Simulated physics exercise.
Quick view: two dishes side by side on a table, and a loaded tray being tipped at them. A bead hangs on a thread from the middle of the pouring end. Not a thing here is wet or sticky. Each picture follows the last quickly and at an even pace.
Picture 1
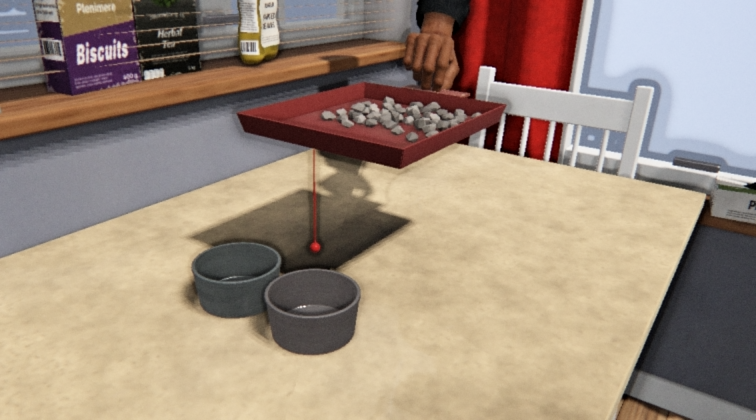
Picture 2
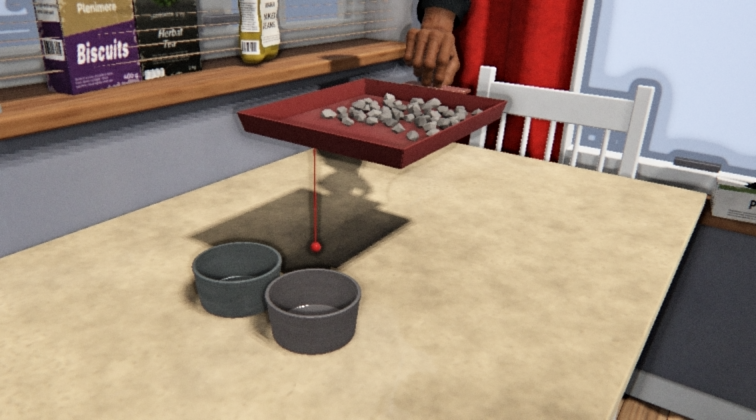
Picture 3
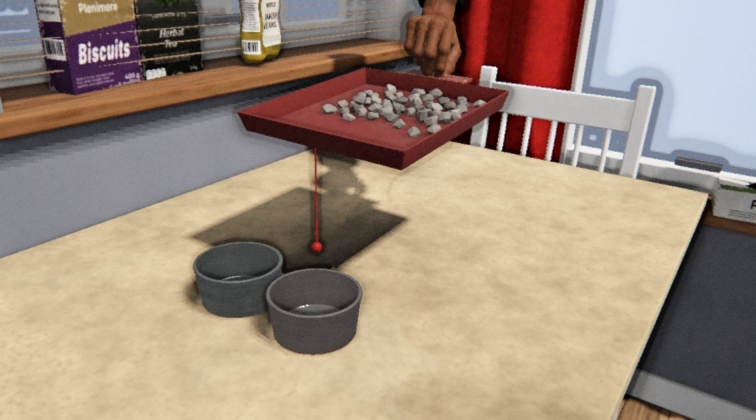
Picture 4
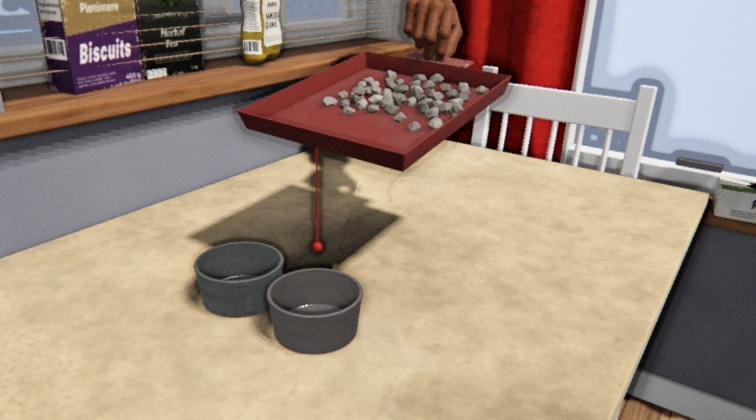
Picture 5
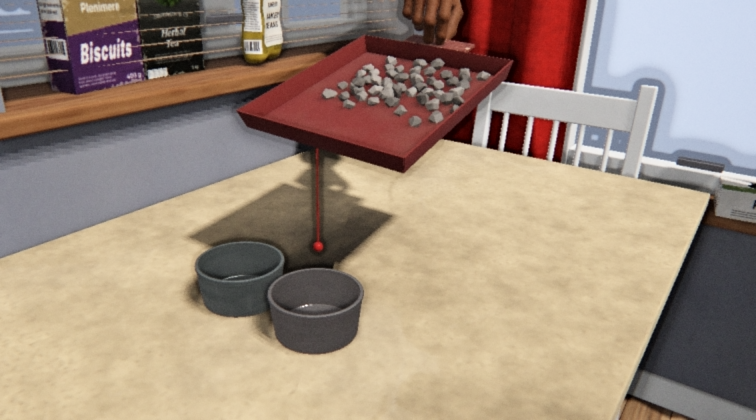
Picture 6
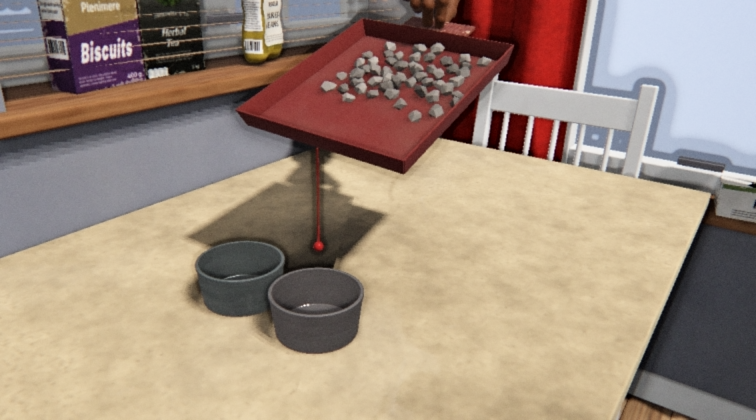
A hand at the far edge of a red tray of gray gravel raised that side, tilting the tray gradually steeper toward the viewer above two dark dishes, while the red bead hung nearly still beneath.
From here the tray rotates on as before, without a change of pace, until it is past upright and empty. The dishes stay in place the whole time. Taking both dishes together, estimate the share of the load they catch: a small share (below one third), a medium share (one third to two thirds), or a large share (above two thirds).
They catch a medium share of it.
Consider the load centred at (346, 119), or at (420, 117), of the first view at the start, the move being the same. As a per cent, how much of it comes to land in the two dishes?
About 60 and 40 per cent.
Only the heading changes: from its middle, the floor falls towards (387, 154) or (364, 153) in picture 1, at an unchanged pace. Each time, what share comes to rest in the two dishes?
Case one 10 %; case two 20 %.
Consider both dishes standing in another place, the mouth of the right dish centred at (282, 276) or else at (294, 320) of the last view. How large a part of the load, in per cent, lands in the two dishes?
It works out to 20 percent and then 10 percent.
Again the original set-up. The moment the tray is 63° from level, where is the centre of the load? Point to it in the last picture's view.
I'd mark the middle close to (360, 144).
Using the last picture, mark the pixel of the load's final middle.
The centre ends up roughly at (328, 329).
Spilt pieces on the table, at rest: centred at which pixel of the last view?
It's centred at about (362, 375).
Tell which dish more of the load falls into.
I'd go with the right of the two.
Just after the last frame, tray tipped steeply; almost all on the tray; about a tenth in the air.
A moment on, tray tipped past a quarter turn; roughly half on the tray; about a tenth in the right dish; just a few in the left dish; roughly a quarter outside both; just a few in the air.
Further on, tray tipped past a quarter turn; roughly half in the right dish; about a tenth in the left dish; roughly half outside both.
When it is over, tray tipped past a quarter turn; roughly half in the right dish; about a tenth in the left dish; roughly half outside both.
